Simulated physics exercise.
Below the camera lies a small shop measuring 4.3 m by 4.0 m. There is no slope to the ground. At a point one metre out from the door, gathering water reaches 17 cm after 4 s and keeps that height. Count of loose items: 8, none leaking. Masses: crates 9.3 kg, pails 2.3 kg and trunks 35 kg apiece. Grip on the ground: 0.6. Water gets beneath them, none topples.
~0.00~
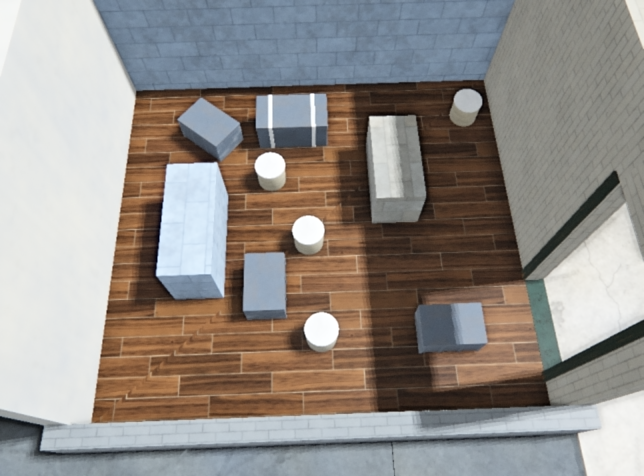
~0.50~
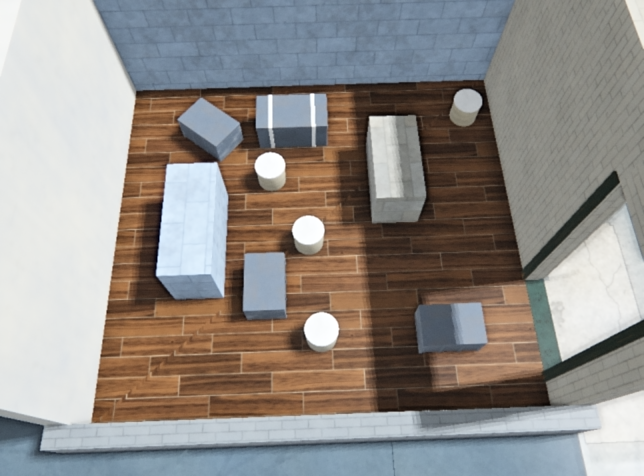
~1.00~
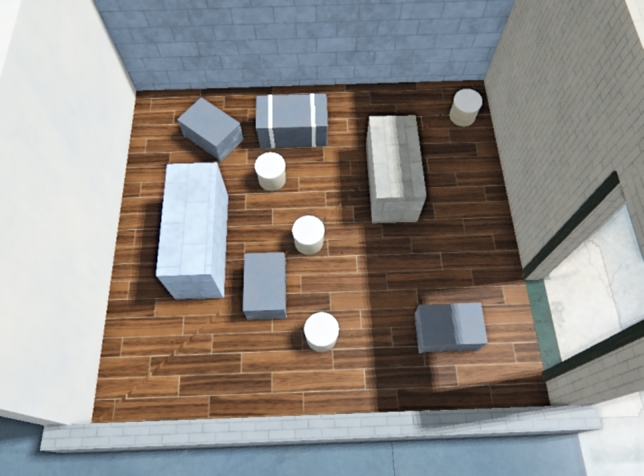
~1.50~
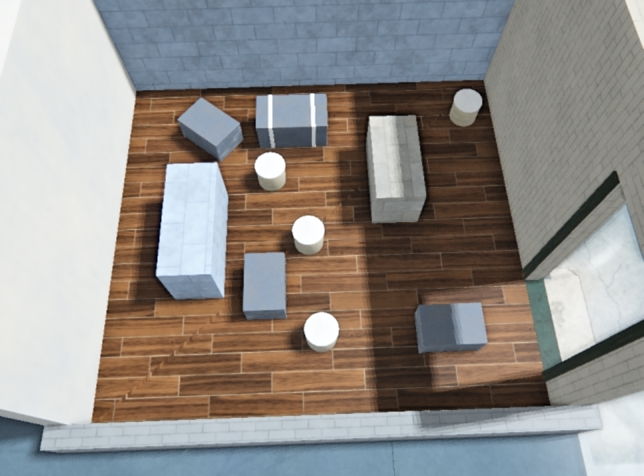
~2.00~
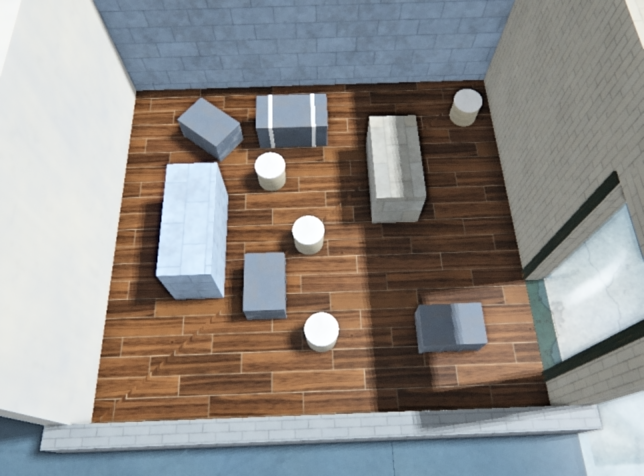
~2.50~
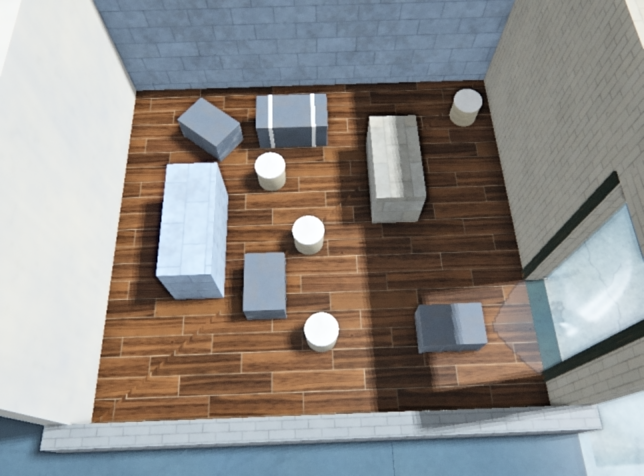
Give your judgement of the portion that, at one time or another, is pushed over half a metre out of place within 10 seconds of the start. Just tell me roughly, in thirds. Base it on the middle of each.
Roughly one to two thirds.
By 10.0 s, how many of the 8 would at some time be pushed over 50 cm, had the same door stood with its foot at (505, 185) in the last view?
Count: 2.
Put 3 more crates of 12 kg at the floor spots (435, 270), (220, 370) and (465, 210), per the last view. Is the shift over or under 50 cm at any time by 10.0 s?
The three, in order: Larger, larger, smaller shift.
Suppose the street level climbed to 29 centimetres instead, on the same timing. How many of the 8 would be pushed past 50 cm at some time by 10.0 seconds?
With that change, 6 of them.
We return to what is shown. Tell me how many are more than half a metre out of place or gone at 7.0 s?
By that time the total stands at 3.
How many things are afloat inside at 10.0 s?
The number is 5.
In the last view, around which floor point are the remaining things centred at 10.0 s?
The centre sits near (275, 197).
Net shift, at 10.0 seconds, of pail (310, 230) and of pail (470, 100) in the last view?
80 cm, 0 cm.
After 3.5 s 0 of 8 are over 50 cm from their spots; 0 afloat.
After 4.5 s 0 of 8 are over 50 cm from their spots; 0 afloat.
After 7.0 s 3 of 8 are over 50 cm from their spots; 4 afloat.
After 10.0 s 4 of 8 are over 50 cm from their spots, and 4 have been at some point; 5 afloat.
